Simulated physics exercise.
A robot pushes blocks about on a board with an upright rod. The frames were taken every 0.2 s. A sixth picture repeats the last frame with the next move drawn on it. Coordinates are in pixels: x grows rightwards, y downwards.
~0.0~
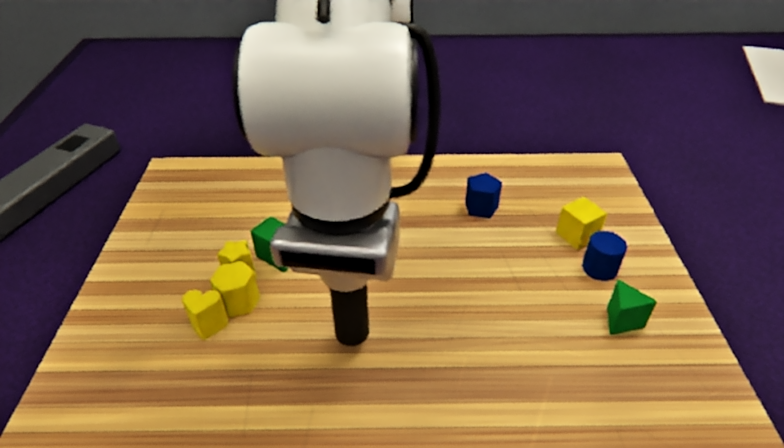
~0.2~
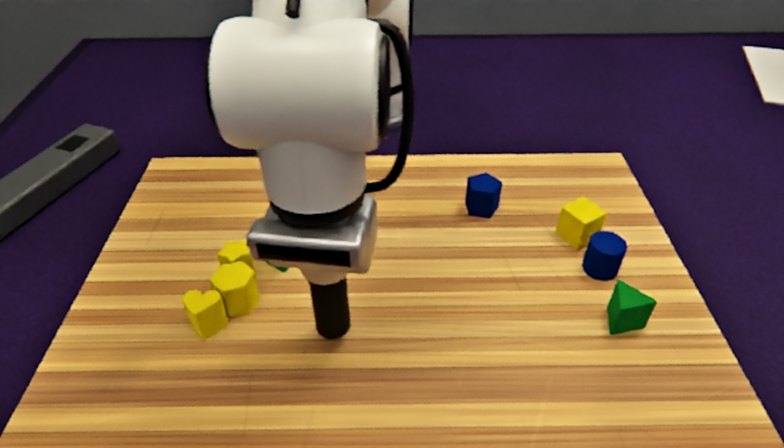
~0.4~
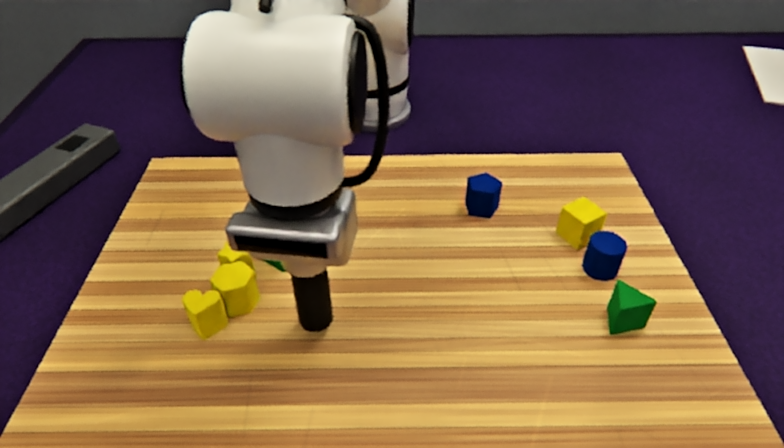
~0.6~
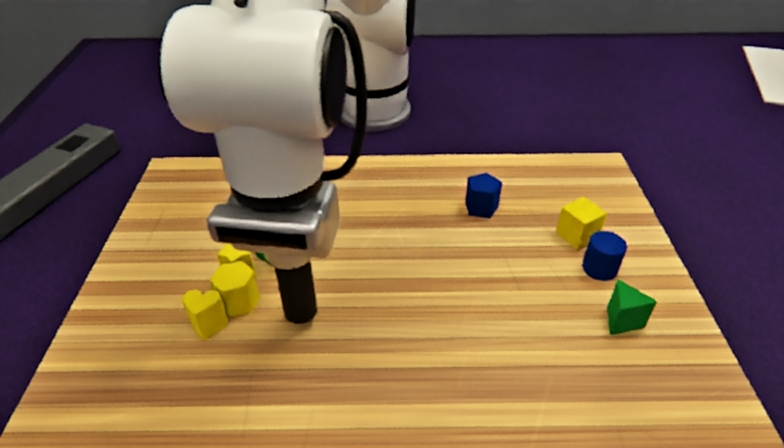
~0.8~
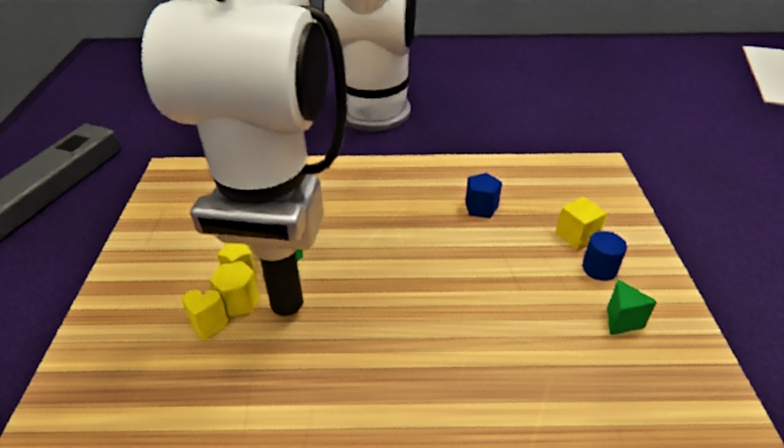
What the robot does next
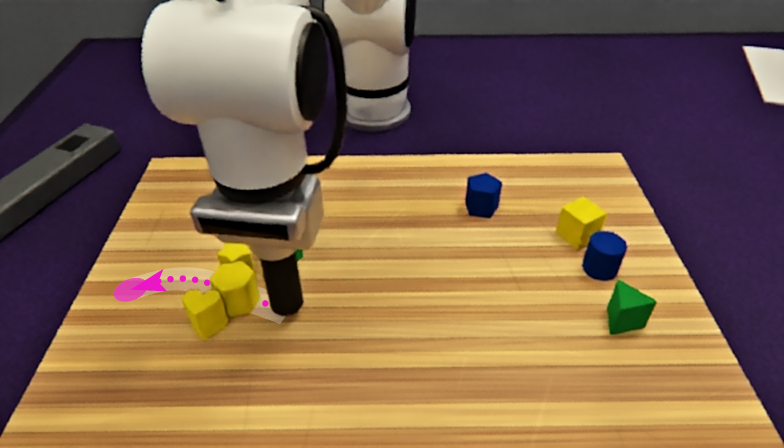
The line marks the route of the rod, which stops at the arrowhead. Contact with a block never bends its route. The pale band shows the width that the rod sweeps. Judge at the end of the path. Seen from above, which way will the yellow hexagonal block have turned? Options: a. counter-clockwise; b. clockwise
It's a.
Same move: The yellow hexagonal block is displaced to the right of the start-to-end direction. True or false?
That statement is not accurate.
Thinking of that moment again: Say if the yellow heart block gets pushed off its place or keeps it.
The yellow heart block does not move.
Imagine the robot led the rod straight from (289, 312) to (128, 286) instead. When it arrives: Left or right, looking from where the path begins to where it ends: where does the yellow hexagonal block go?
Out to the right.
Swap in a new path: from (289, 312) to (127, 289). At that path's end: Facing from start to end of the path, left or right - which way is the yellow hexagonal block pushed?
Goes right.
Path on the board, from (289, 312) through (238, 294) and (189, 279) to (131, 290).
What follows on the original path. One third of the way, rod (235, 285); yellow hexagonal block (194, 269), turned 25° anticlockwise; yellow star-shaped block (230, 246), turned 35° clockwise.
Two thirds of the way, rod (186, 271); yellow hexagonal block (145, 268), turned 60° anticlockwise; yellow star-shaped block (227, 241), turned 70° clockwise.
At the end, rod (127, 281); yellow heart block in place; yellow hexagonal block (96, 289), turned 100° anticlockwise; yellow star-shaped block (227, 241), turned 70° clockwise.
